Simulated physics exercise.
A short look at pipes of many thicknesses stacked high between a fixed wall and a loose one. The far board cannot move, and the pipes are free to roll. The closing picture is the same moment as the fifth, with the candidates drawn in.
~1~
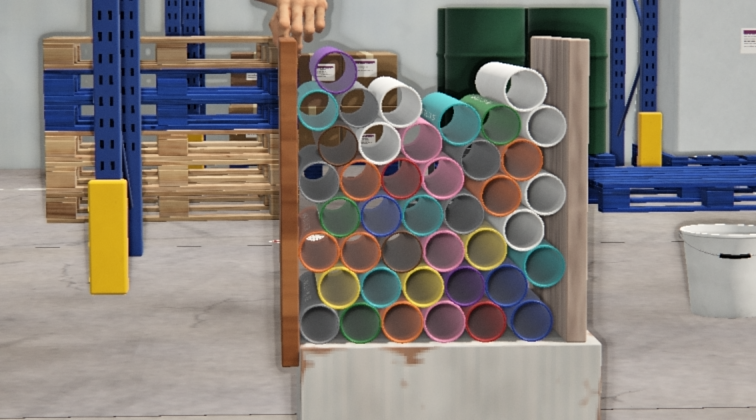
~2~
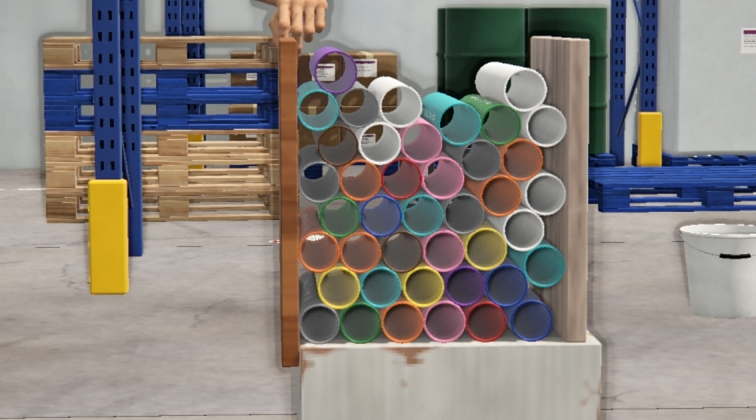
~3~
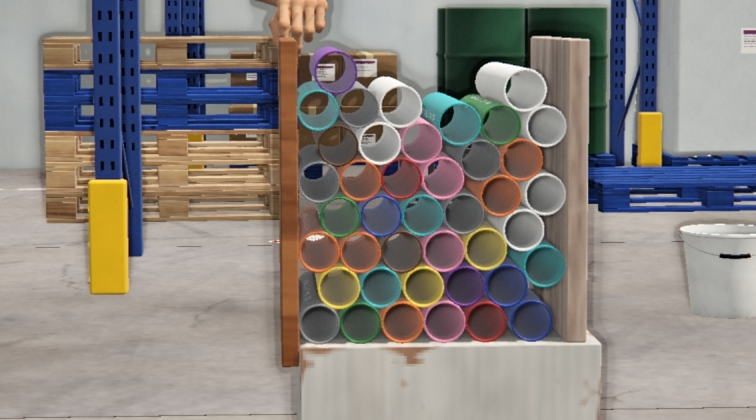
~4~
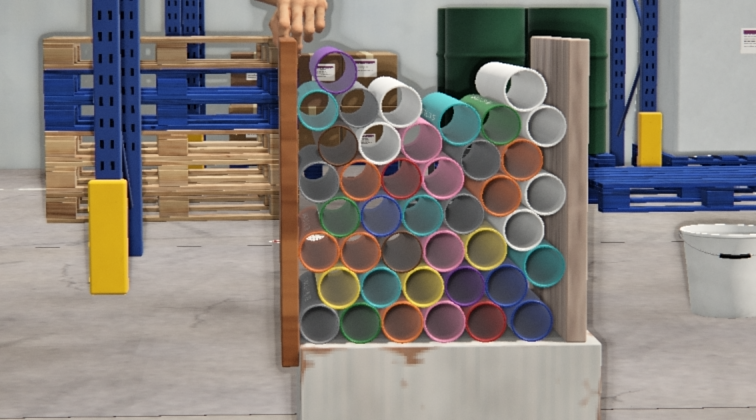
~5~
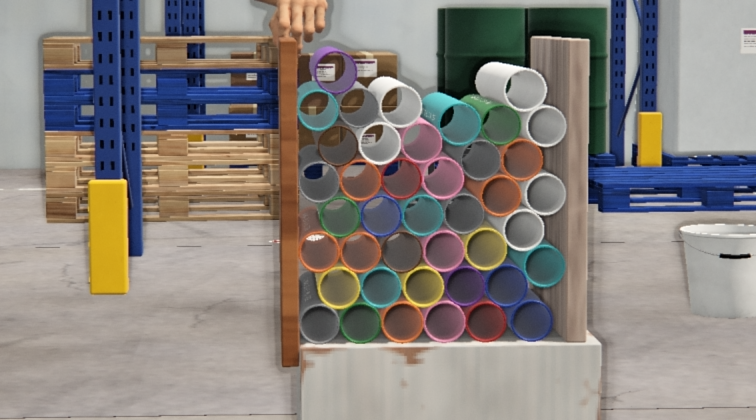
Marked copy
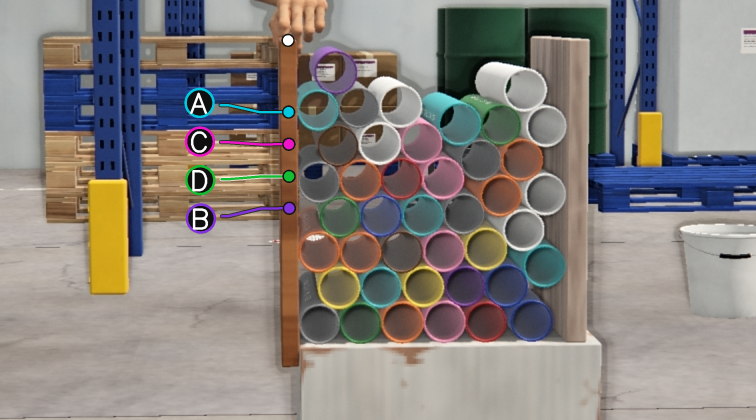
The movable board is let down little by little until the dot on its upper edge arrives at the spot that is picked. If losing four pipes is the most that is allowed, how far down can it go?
Slide it to B.
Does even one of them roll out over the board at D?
At D: Yes.
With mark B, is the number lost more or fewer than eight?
Fewer than eight.
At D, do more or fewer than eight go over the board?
It loses fewer than eight.
On the marked copy, A at (289, 112); B at (290, 208); C at (289, 144); D at (289, 177); the white dot at (288, 40).
Following B. Soon after the start, top of the board (297, 113).
Later, top of the board (298, 194).
In the end, top of the board (298, 208), two out over the board.
As for the rest, A none out over the board; C none out over the board; D two out over the board.
